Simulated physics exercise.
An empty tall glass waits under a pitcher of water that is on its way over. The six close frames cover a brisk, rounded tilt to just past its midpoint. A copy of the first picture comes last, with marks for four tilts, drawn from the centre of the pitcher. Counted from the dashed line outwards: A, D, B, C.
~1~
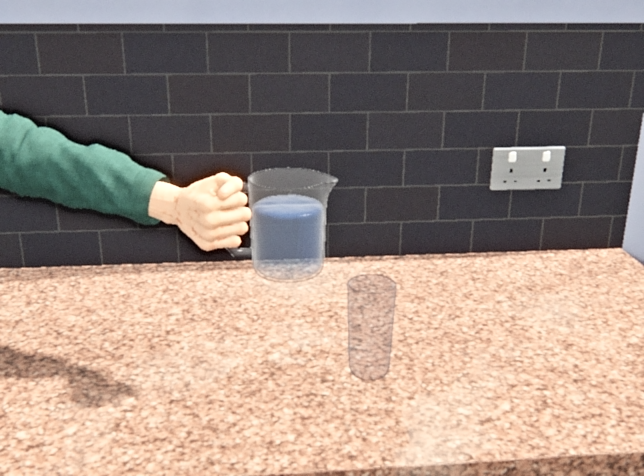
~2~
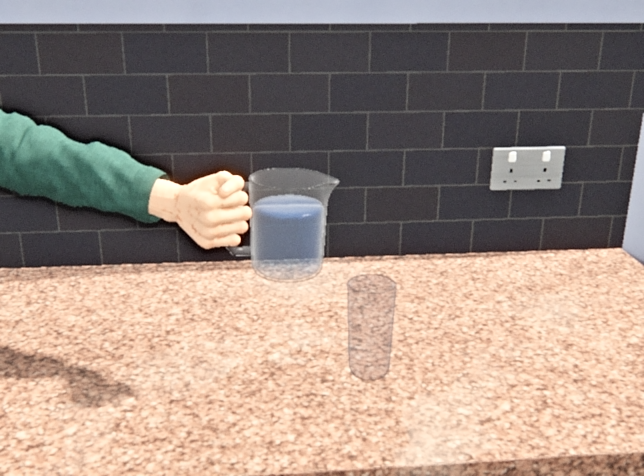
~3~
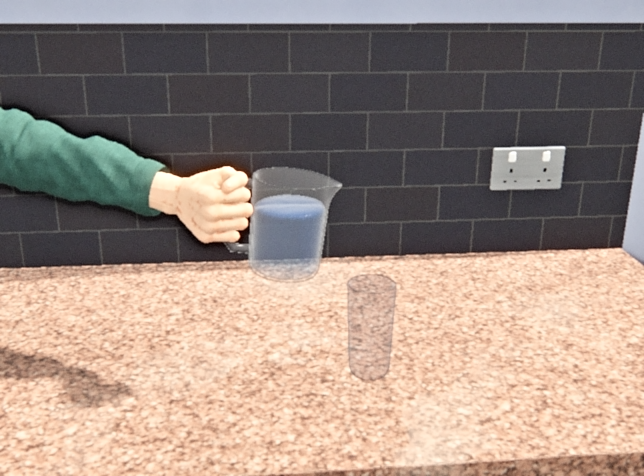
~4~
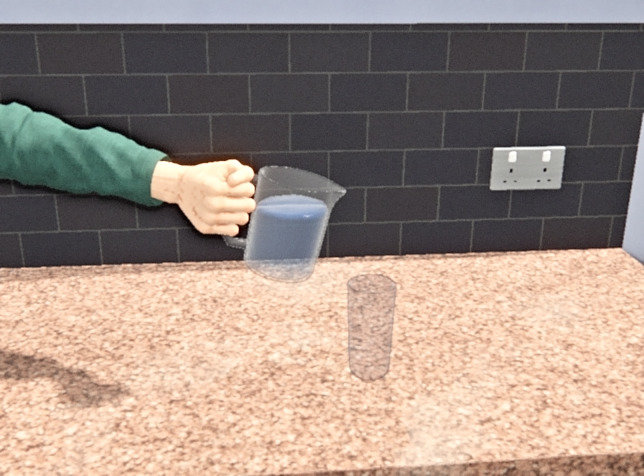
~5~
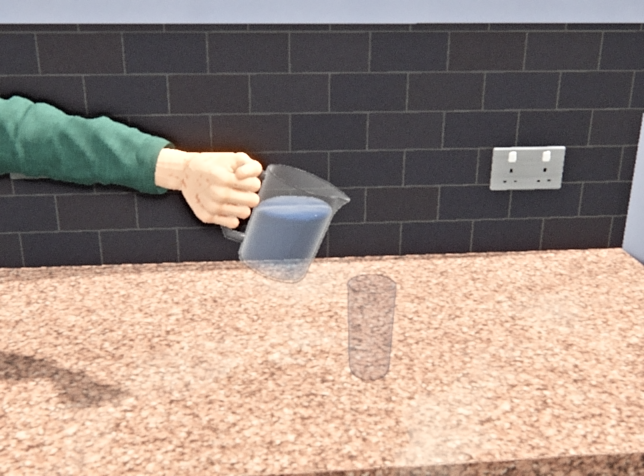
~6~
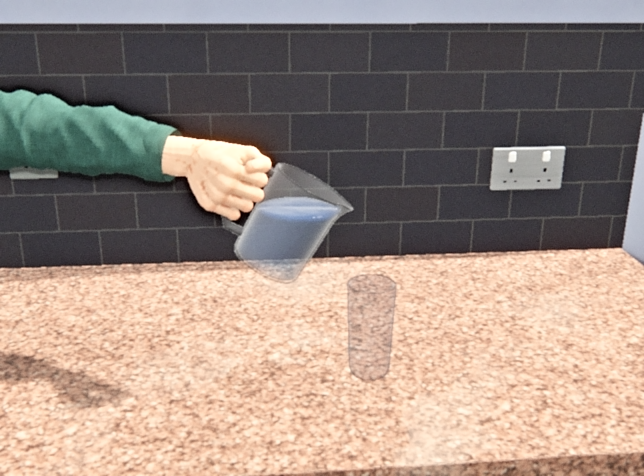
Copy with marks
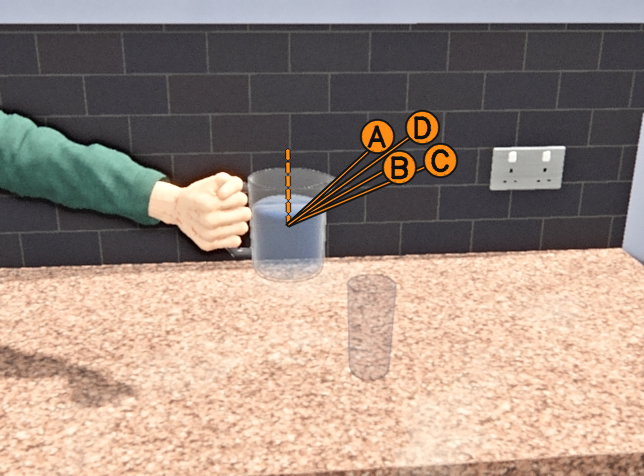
A kitchen counter of speckled pinkish-brown stone, backed by dark brick-shaped tiles with a white double socket at the right, is seen from the front and slightly above by a still camera. A hand in a green sleeve reaches in from the left, holding a clear pitcher of blue water above and left of an empty tall glass. The pitcher stays upright at first, then the hand steadily tilts it rightward, its spout lowering while the water stays inside.
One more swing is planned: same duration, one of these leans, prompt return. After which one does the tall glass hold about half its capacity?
B beats the others.
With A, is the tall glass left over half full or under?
Under.
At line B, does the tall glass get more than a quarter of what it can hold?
Yes.
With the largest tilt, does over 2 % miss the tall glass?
No.
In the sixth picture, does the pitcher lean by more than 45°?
No, it does not.
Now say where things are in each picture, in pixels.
Upright, lip at (336, 180); rim of the tall glass round (372, 283); nothing has left yet, in the first picture.
Upright, lip at (337, 181); nothing has left yet, in the second picture.
Tipped about 6°, lip at (340, 185); nothing has left yet, in the third picture.
Tipped about 13°, lip at (344, 191); nothing has left yet, in the fourth picture.
Tipped about 21°, lip at (348, 199); nothing has left yet, in the fifth picture.
Tipped about 30°, lip at (351, 208); nothing has left yet, in the sixth picture.
On the marked copy, A at (367, 152); B at (382, 172); C at (424, 167); D at (409, 137).
If A is chosen, the tall glass ends with about 18 % of what it can hold.
If B is chosen, the tall glass ends with about 52 % of what it can hold.
If C is chosen, the tall glass ends with about 76 % of what it can hold.
If D is chosen, the tall glass ends with about 33 % of what it can hold.
